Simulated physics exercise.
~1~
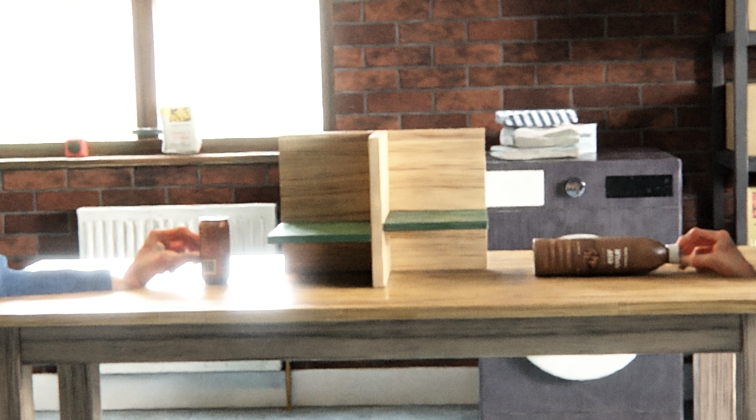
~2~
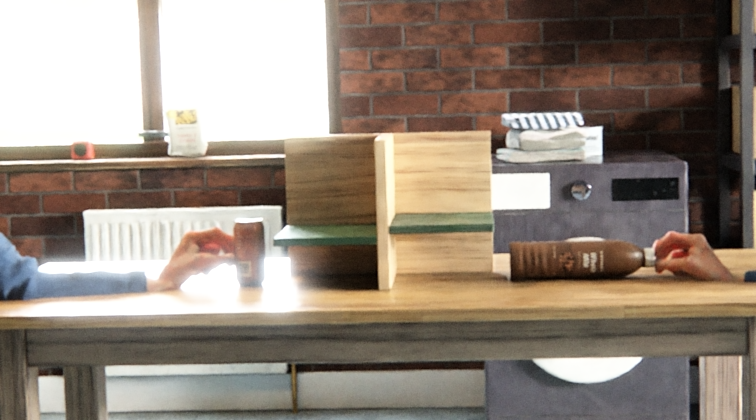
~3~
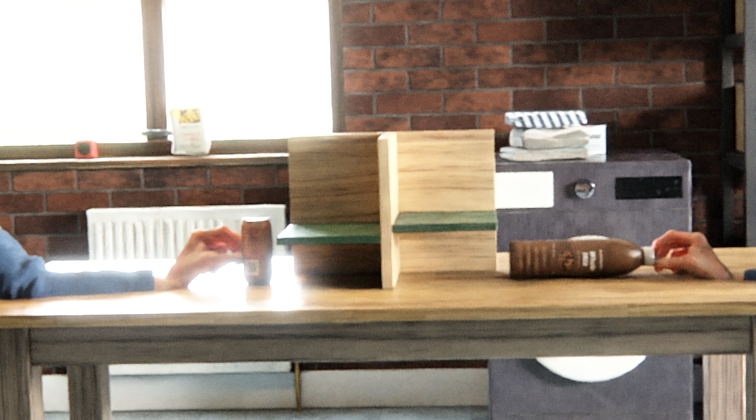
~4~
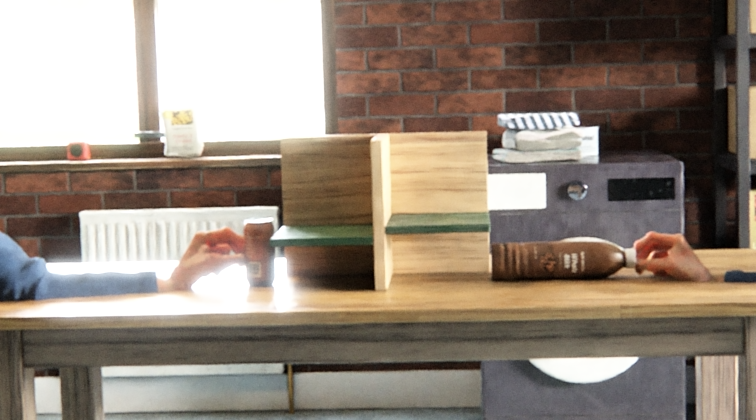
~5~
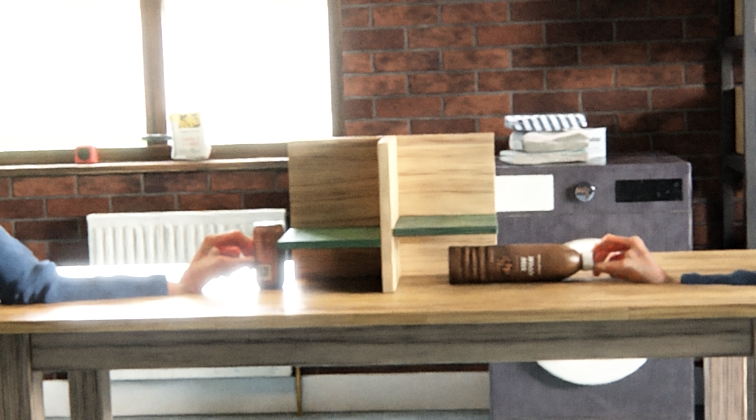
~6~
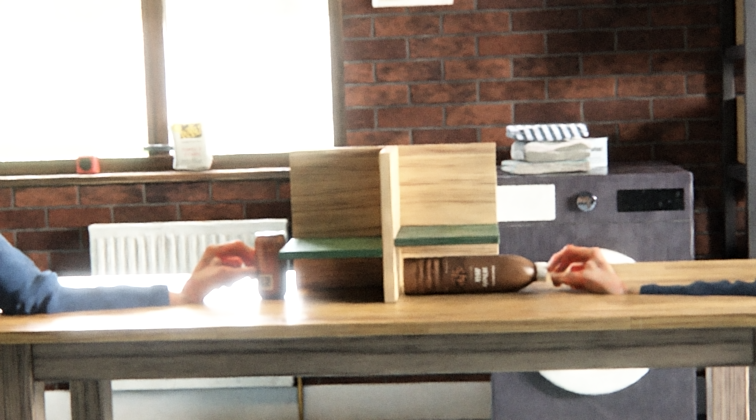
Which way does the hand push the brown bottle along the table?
The hand pushes the brown bottle to the left, toward the low wooden shelf.
